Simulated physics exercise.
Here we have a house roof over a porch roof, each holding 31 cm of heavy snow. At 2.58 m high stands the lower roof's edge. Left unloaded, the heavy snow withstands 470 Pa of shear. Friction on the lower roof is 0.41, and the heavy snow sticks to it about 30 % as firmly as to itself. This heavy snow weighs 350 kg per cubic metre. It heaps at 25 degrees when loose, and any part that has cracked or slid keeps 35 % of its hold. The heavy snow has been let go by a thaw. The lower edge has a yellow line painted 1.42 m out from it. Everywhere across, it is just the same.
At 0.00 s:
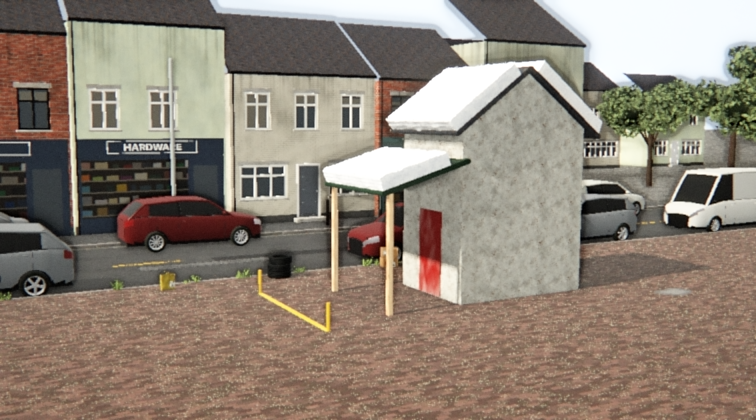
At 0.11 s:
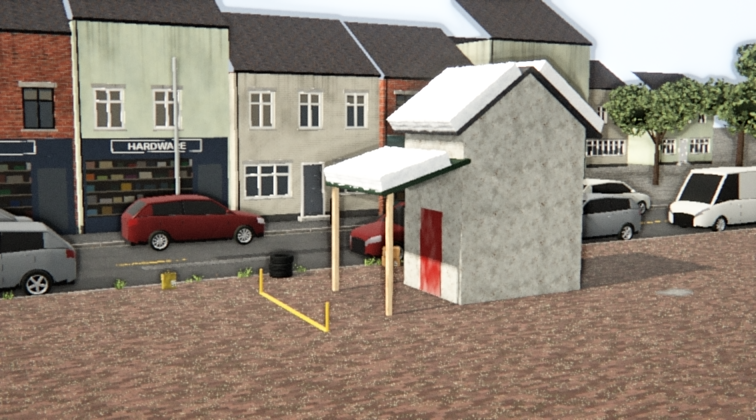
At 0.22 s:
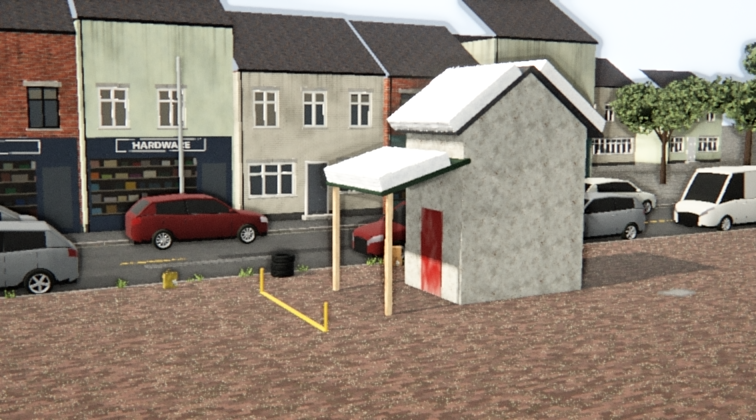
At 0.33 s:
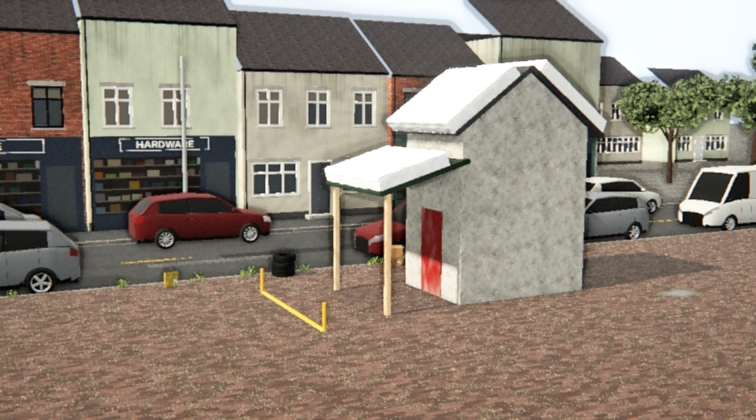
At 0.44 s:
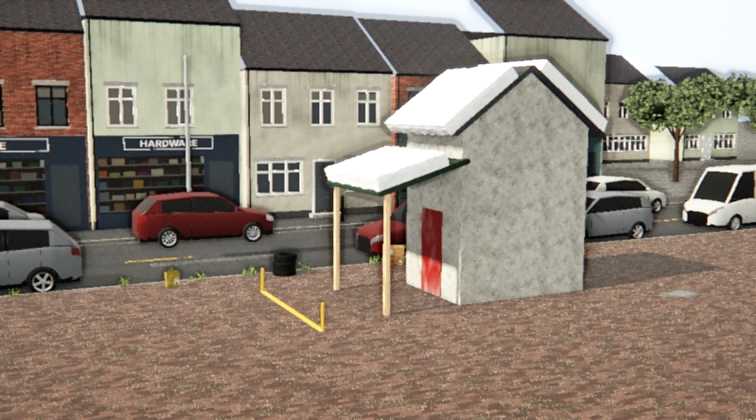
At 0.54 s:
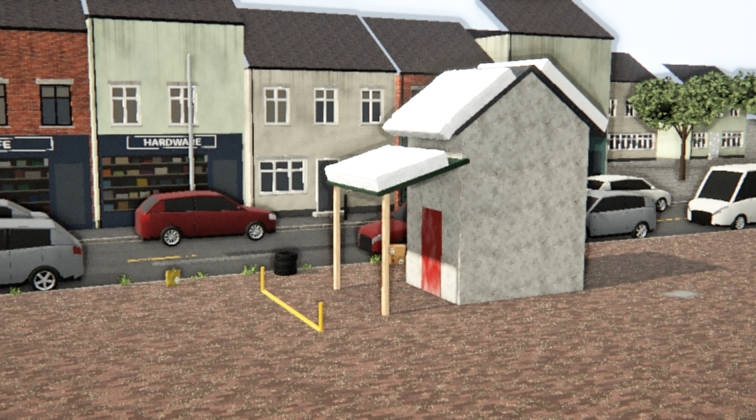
Thick snow on the small grey building's upper roof slides slightly down toward the left.
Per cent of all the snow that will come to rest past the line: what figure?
Near 2 %.
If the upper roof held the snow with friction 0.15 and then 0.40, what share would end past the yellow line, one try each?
About 25 % in the first try and about 10 % in the second.
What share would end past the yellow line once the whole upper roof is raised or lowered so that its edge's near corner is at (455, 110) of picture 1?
In that case it would be around 20 percent.
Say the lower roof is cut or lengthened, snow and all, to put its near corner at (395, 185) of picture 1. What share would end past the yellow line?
That would come to roughly 6 %.
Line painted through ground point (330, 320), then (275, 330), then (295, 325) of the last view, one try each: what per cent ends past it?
10 %, 0 %, 0 %.
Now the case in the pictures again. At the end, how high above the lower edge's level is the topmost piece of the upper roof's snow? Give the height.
Roughly 1.0 m.
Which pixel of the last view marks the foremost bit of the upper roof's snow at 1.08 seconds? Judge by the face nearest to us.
You'll find it close to (423, 153).
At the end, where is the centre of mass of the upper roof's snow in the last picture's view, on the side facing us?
Near pixel (401, 198).
After 1.08 s, none is below the lower edge and 0 % is past the line.
After 1.72 s, none is below the lower edge and 0 % is past the line.
After 2.36 s, 7 % is below the lower edge and 0 % is past the line.
After 3.00 s, 29 % is below the lower edge and 0 % is past the line.
After 5.20 s, at the end, 38 % is below the lower edge and 2 % is past the line.
